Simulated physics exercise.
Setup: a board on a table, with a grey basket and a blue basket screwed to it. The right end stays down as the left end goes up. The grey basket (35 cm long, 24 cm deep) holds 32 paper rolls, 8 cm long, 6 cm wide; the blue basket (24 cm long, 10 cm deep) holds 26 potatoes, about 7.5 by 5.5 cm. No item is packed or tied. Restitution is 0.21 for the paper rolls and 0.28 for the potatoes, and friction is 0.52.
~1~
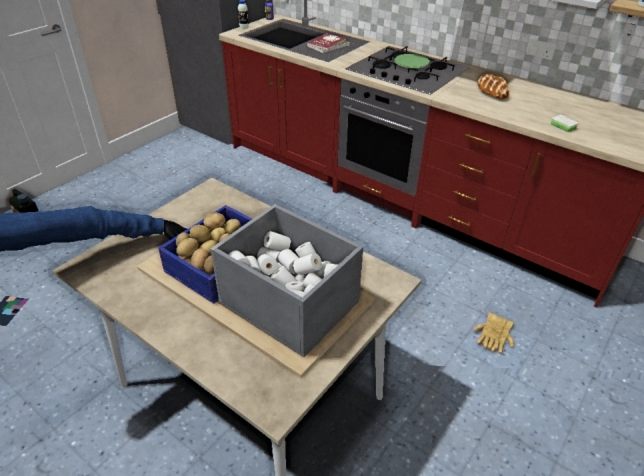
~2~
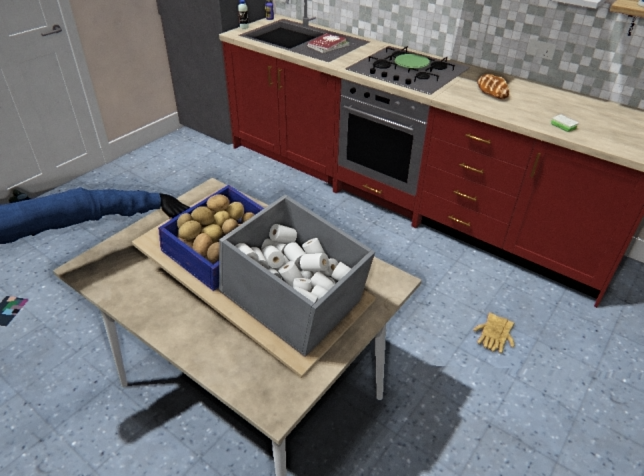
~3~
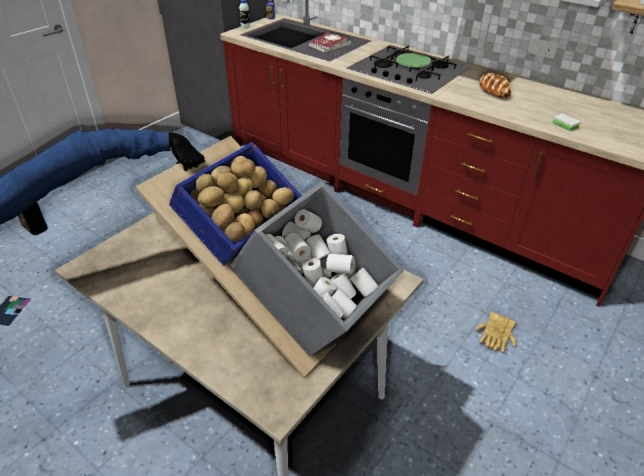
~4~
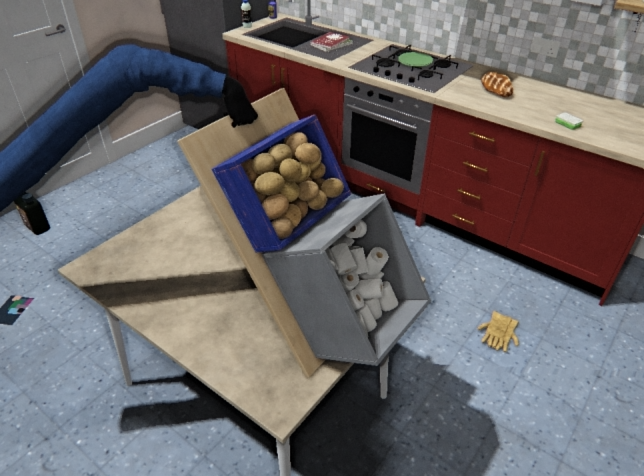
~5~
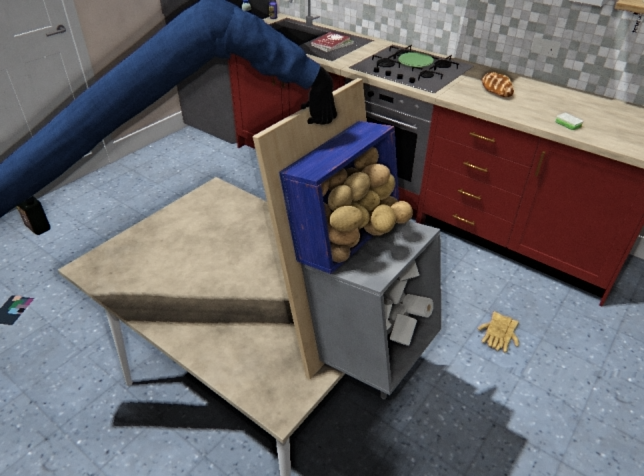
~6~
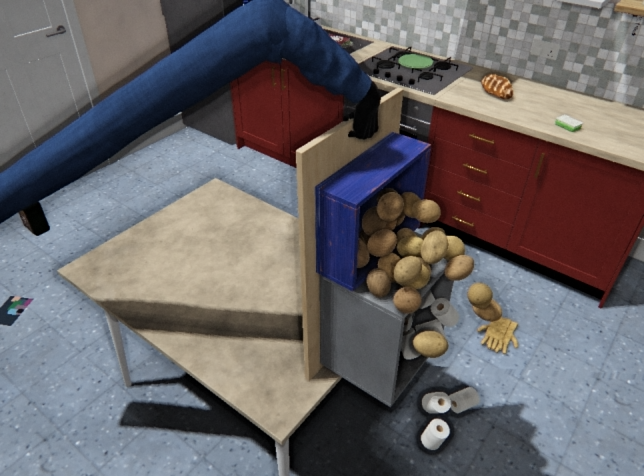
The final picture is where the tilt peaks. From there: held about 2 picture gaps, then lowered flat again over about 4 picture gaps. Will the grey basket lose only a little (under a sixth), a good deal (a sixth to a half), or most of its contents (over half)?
The grey basket loses a good deal.
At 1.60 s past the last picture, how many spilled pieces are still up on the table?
Roughly 0.
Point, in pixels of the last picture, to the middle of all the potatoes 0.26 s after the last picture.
Centre approx. (441, 286).
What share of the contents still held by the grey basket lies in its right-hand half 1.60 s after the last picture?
Roughly 80 in a hundred.
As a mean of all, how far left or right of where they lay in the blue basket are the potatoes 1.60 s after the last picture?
About 116 cm to the right.
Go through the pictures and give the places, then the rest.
In the first frame (each is followed by its nearest rim corner in this view), grey basket, (301, 298); blue basket, (208, 277); 0° from level; none out.
The second frame shows grey basket, (313, 305); blue basket, (212, 266); 9° from level.
The third frame shows grey basket, (345, 326); blue basket, (233, 246); 31° from level.
The fourth frame shows grey basket, (377, 360); blue basket, (280, 244); 58° from level.
The fifth frame shows grey basket, (391, 391); blue basket, (332, 268); 80° from level; 4 out.
The sixth frame shows grey basket, (392, 403); blue basket, (355, 286); 89° from level; 20 out, the lowest roll at (464, 400).
Then, 0.26 s after the last picture, tilt 89°; grey basket 25 in, 7 out and blue basket 4 in, 22 out.
Then, 0.58 s after the last picture, tilt 58°; grey basket 20 in, 12 out and blue basket 4 in, 22 out.
Then, 1.02 s after the last picture, tilt 0°; grey basket 20 in, 12 out and blue basket 2 in, 24 out.
Outcome (1.60 s after the last picture), grey basket 20 in, 12 out and blue basket 2 in, 24 out. Asked share, 12 of 32, 38 per cent.
